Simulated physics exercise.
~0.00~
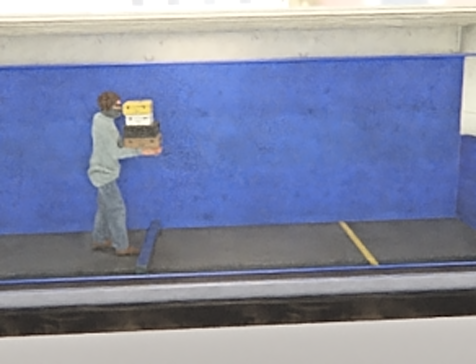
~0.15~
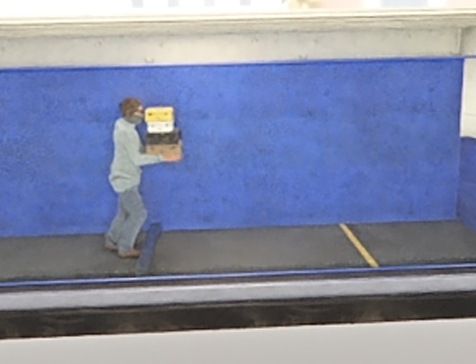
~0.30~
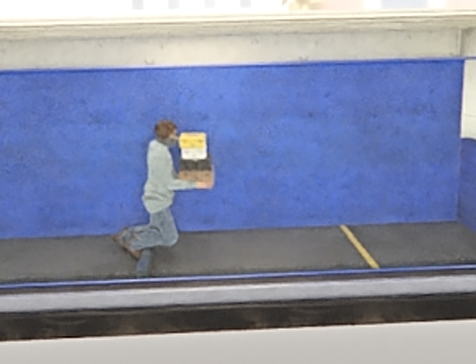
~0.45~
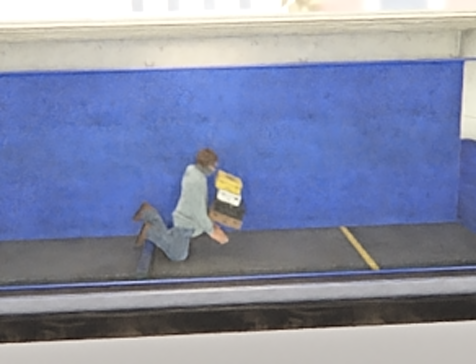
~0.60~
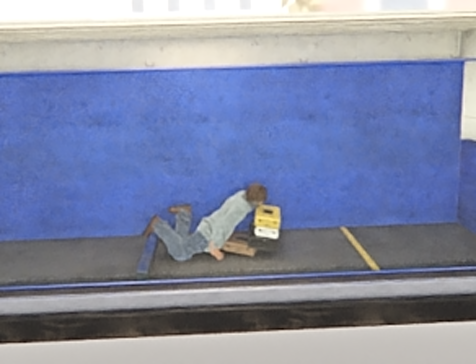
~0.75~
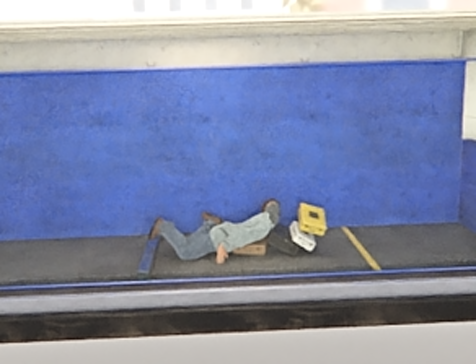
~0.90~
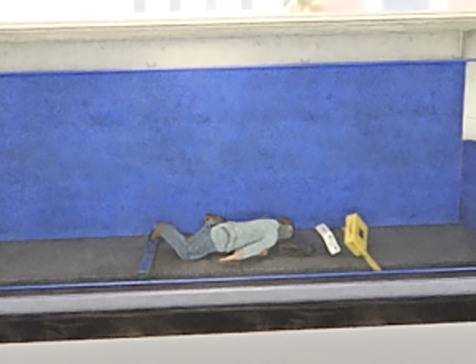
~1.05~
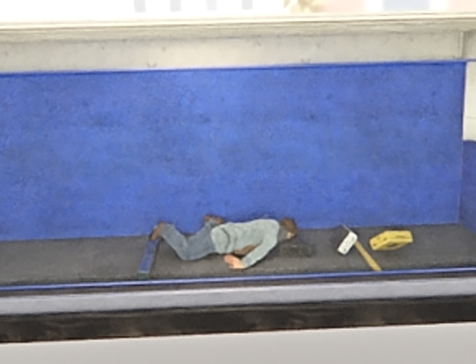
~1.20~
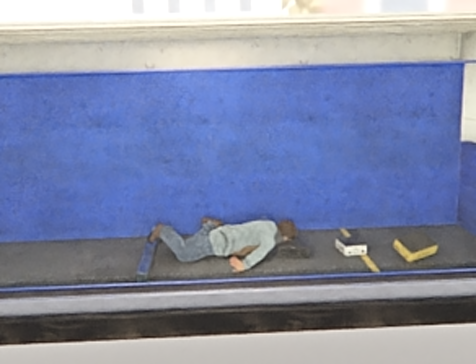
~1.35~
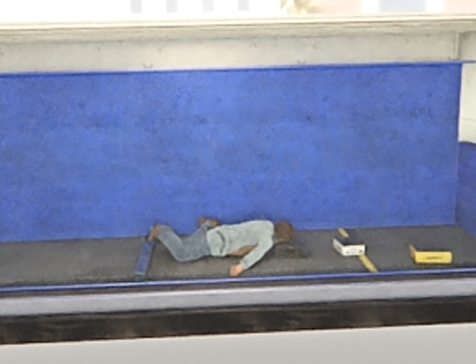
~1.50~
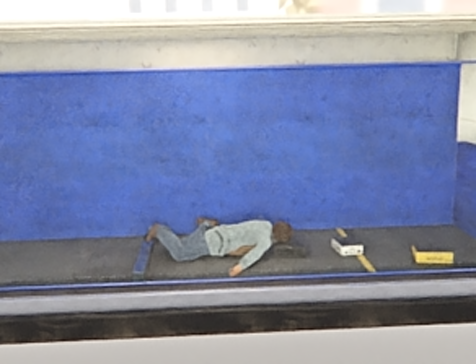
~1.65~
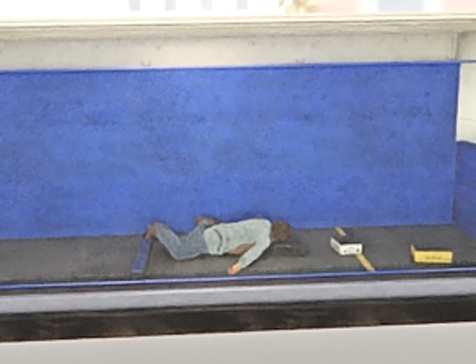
In the video, a courier carrying a stack of boxes walks right, trips over a low blue rail and falls face down, spilling the stack. The yellow toolbox tumbles past the yellow line, while the white, black and brown ones stop short of it.
